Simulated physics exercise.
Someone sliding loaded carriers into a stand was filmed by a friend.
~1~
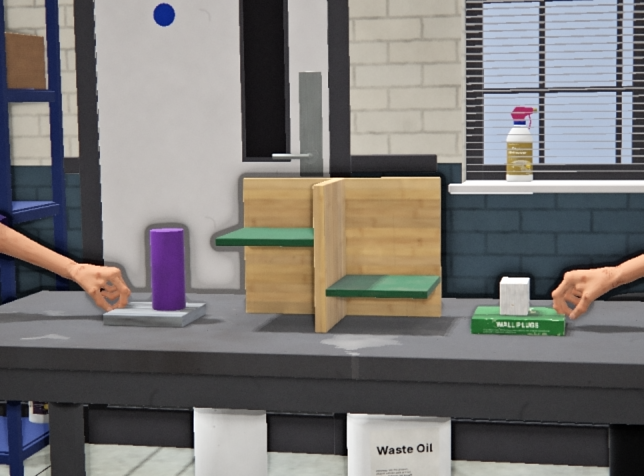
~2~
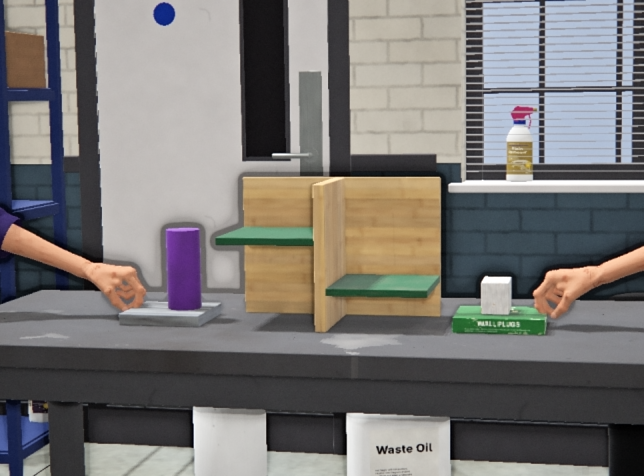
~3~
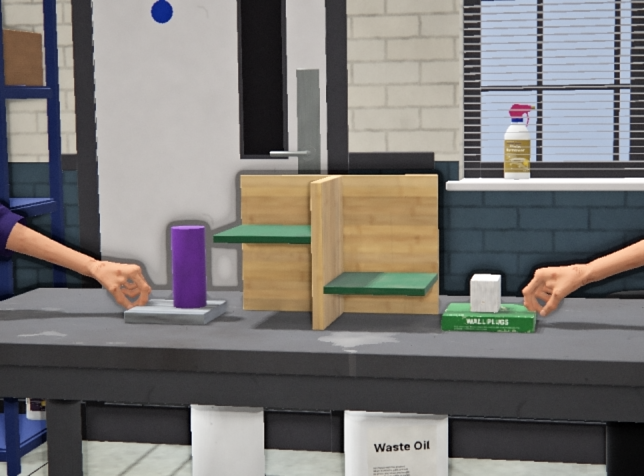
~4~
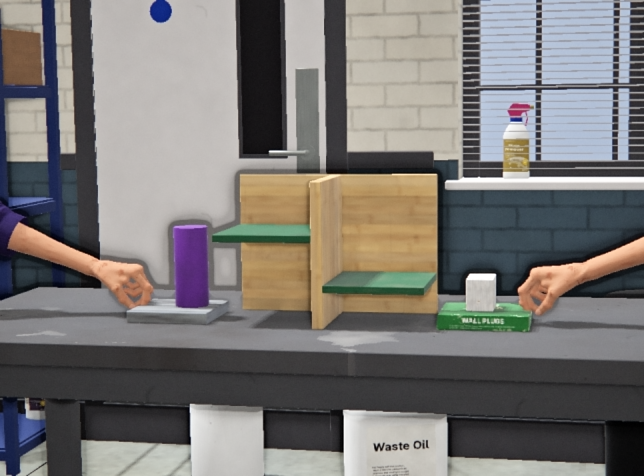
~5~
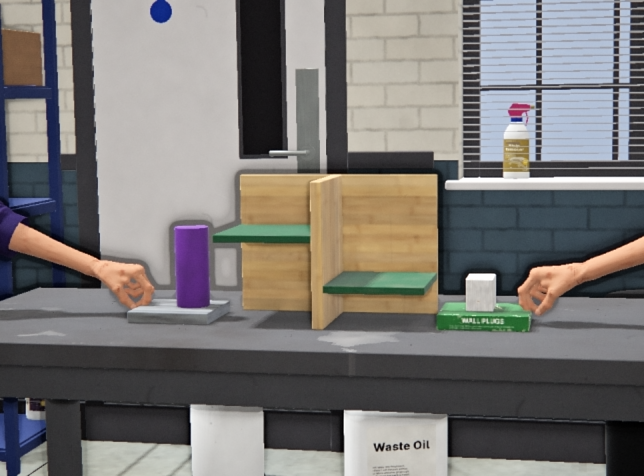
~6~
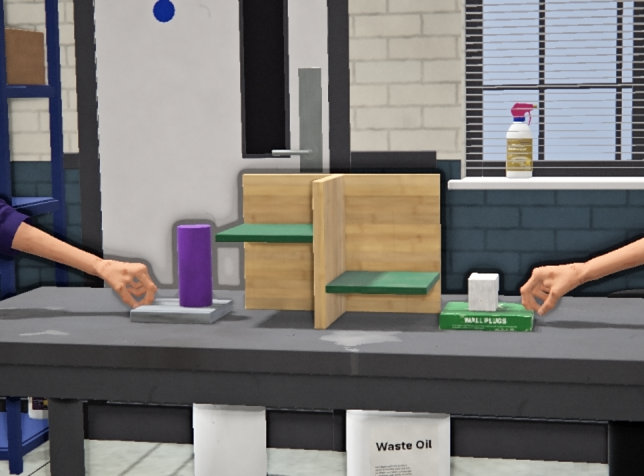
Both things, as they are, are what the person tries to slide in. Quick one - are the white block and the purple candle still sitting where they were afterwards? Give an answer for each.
The white block? No, it has been scraped off. The purple candle? No, it has been scraped off.
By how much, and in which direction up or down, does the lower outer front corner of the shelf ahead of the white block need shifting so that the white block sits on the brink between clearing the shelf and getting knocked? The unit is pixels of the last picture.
12 pixels or so, going up.
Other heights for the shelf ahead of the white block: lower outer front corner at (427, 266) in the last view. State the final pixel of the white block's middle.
Roughly (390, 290).
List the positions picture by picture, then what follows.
The first frame shows hands sliding the things forward; white block (515, 296); purple candle (168, 269); green box (520, 320).
The second frame shows hands sliding the things forward; purple candle (184, 269); grey board (172, 314).
The third frame shows hands sliding the things forward; white block (486, 293); shelf (329, 250).
The fourth frame shows hands sliding the things forward; purple candle (191, 266); green box (486, 316).
The fifth frame shows hands sliding the things forward; white block (481, 292); grey board (180, 312).
The sixth frame shows hands sliding the things forward; white block (484, 292); purple candle (195, 266); shelf (331, 249).
Then, 1.04 s on from there, white block pushed back on its carrier near (446, 292); purple candle turned 18° from its first pose near (222, 263).
Then, 1.52 s on from there, white block pushed back on its carrier near (446, 292); purple candle turned 69° from its first pose near (214, 276).
Then, 1.76 s on from there, white block turned 33° from its first pose near (447, 291); purple candle on its side near (207, 292).
In the end, the white block strikes the shelf, near (457, 310); the purple candle strikes the shelf, near (216, 292).
